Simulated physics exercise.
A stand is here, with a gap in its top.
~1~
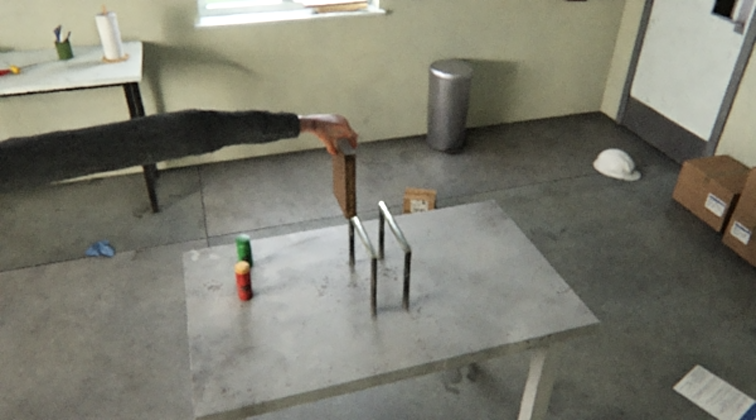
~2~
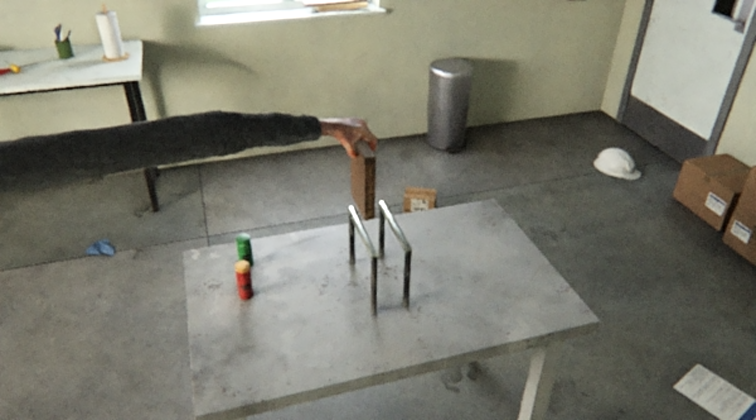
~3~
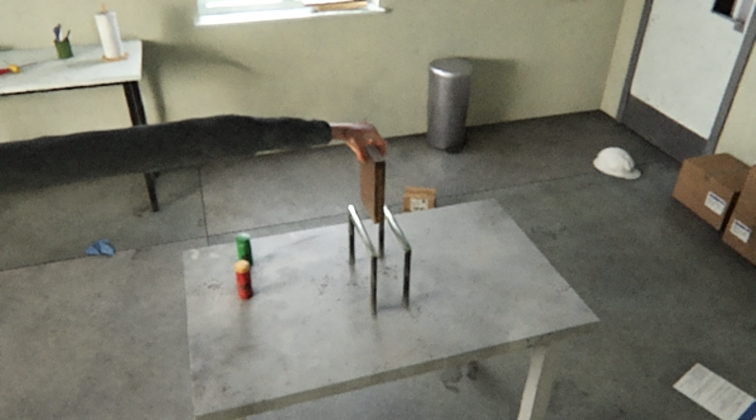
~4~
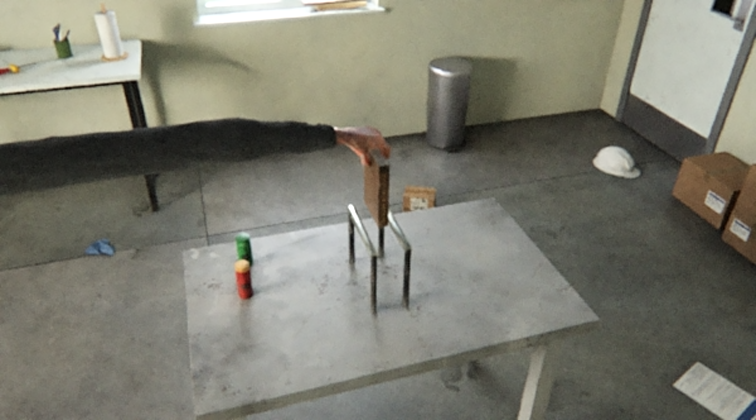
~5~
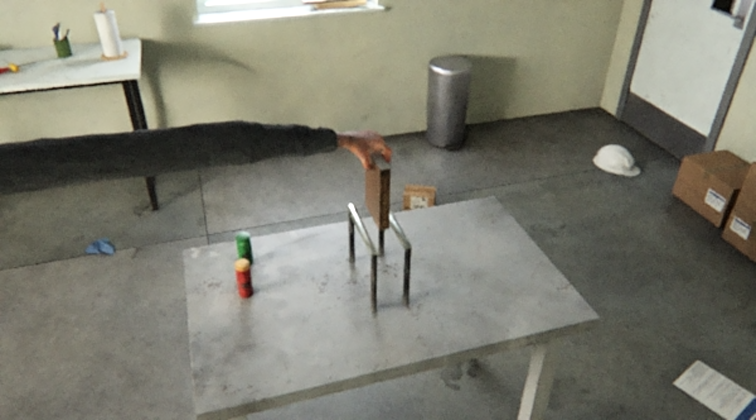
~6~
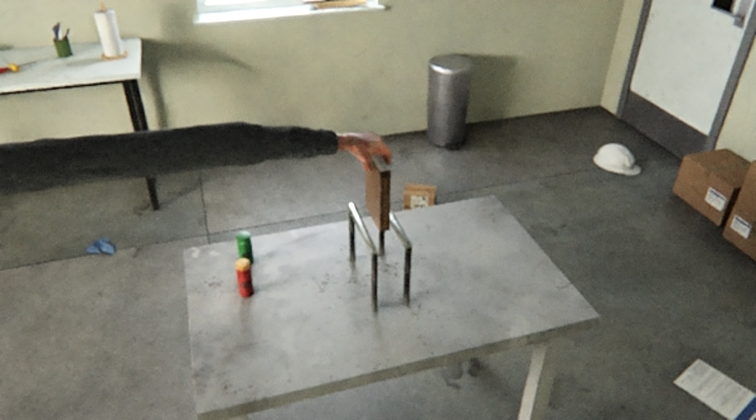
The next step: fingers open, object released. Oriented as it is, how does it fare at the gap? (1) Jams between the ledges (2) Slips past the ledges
(2) Slips past the ledges.
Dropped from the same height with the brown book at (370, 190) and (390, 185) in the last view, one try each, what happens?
On try one it slips past, and on try two it slips past.
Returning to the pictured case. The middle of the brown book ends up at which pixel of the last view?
At about (377, 256).
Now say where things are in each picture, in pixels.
On its way; brown book (344, 175); green shaker (245, 252), in the first picture.
On its way; brown book (363, 177); green shaker (245, 251), in the second picture.
On its way; brown book (372, 181); green shaker (245, 251), in the third picture.
On its way; brown book (376, 185); green shaker (244, 251), in the fourth picture.
On its way; brown book (377, 188); green shaker (245, 249), in the fifth picture.
Held still over the gap; brown book (378, 189); green shaker (245, 249), in the sixth picture.
Then, 0.30 s after the last picture, brown book slid about its own width near (377, 243).
Then, 0.40 s after the last picture, brown book slid about its own width near (377, 250).
At rest, moved from the start, brown book; the other 2 in place. Seen from the same camera at the end, brown book near (377, 256). The book reaches the table.
